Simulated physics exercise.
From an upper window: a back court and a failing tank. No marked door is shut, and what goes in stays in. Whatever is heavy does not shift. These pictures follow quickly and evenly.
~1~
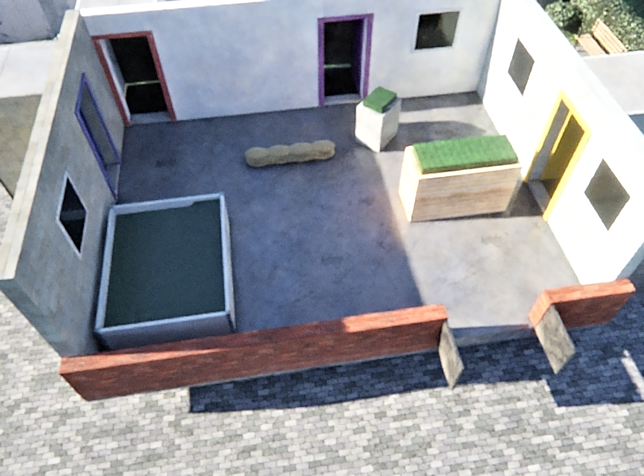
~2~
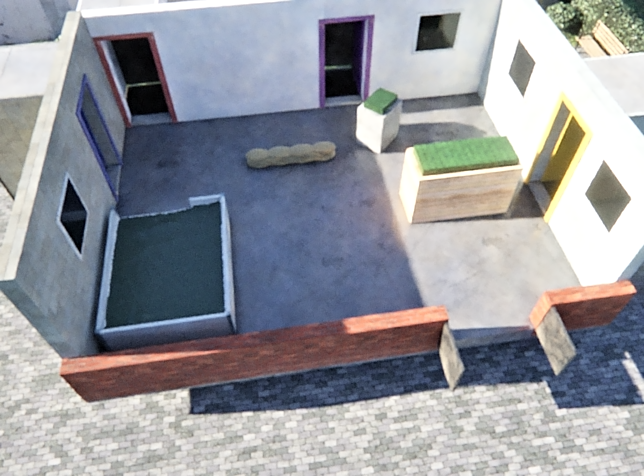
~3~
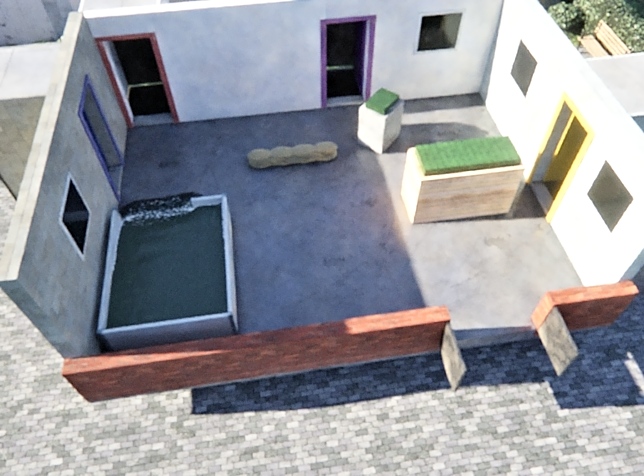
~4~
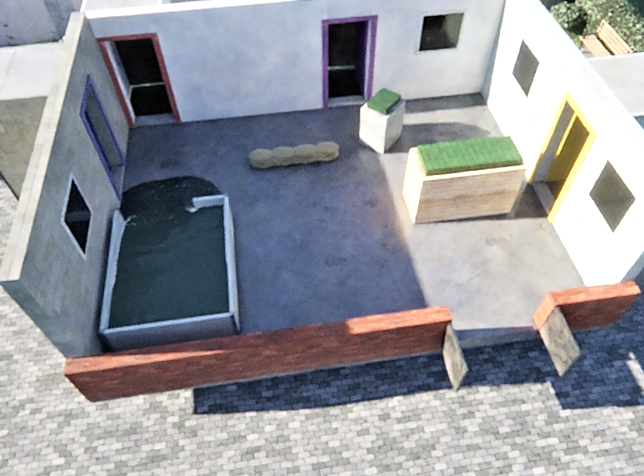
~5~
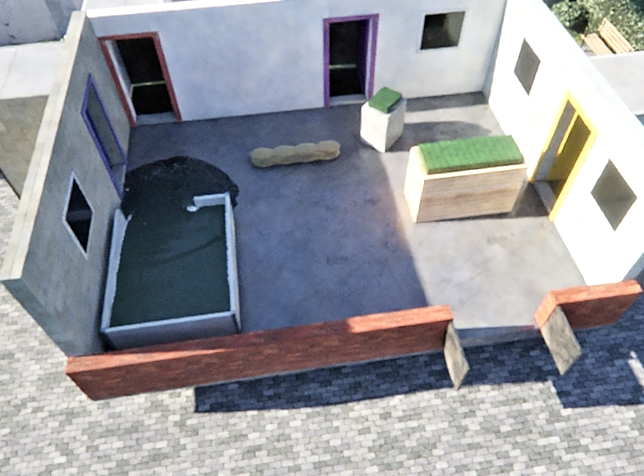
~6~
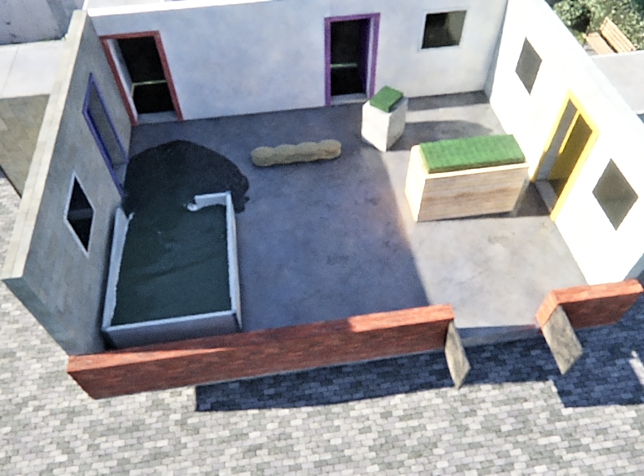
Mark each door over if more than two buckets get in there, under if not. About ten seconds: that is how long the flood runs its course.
Blue door - over; yellow door - under; purple door - over; red door - over.
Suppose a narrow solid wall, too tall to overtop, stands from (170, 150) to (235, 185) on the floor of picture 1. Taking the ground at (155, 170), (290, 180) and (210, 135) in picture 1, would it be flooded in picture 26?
Taking the three spots in turn, they are inundated, unwetted and inundated.
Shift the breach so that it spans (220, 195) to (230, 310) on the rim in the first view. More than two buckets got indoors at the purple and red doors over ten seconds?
Door by door, purple door comes in lower, then red door comes in lower.
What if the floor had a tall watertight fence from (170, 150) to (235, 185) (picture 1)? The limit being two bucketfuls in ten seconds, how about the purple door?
I'd say the purple door remains short.
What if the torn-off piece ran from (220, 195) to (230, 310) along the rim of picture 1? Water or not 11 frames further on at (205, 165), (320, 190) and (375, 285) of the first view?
In turn: Untouched, then inundated, then inundated.
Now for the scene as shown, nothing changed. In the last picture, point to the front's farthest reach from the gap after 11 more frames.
Best guess: Near (301, 113).
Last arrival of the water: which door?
The yellow one.
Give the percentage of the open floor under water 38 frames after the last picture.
My estimate is roughly 45 percent.
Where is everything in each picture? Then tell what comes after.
In the first frame, the tank at (167, 259) is whole and still.
In the second frame, water pours out on the tank's far side and has run to a hidden place.
In the third frame, the front is at a hidden place, out from the gap on the tank's far side.
In the fourth frame, water pours out on the tank's far side and has run to (192, 179).
In the fifth frame, water pours out on the tank's far side and has run to (182, 159).
In the sixth frame, water pours out on the tank's far side and has run to (181, 143).
A moment on, water covers 20 % of the floor; the blue door under two buckets in, the yellow door not reached, the purple door not reached, the red door under two buckets in.
Next, water covers 20 % of the floor; the blue door over two buckets in, the yellow door not reached, the purple door not reached, the red door far over two buckets in.
Then, water covers 25 % of the floor; the blue door over two buckets in, the yellow door not reached, the purple door wet at the sill, nothing in, the red door far over two buckets in.
Later, water covers 45 % of the floor; the blue door over two buckets in, the yellow door not reached, the purple door under two buckets in, the red door far over two buckets in.
In the end, water covers 75 % of the floor; the blue door over two buckets in, the yellow door wet at the sill, nothing in, the purple door over two buckets in, the red door far over two buckets in.
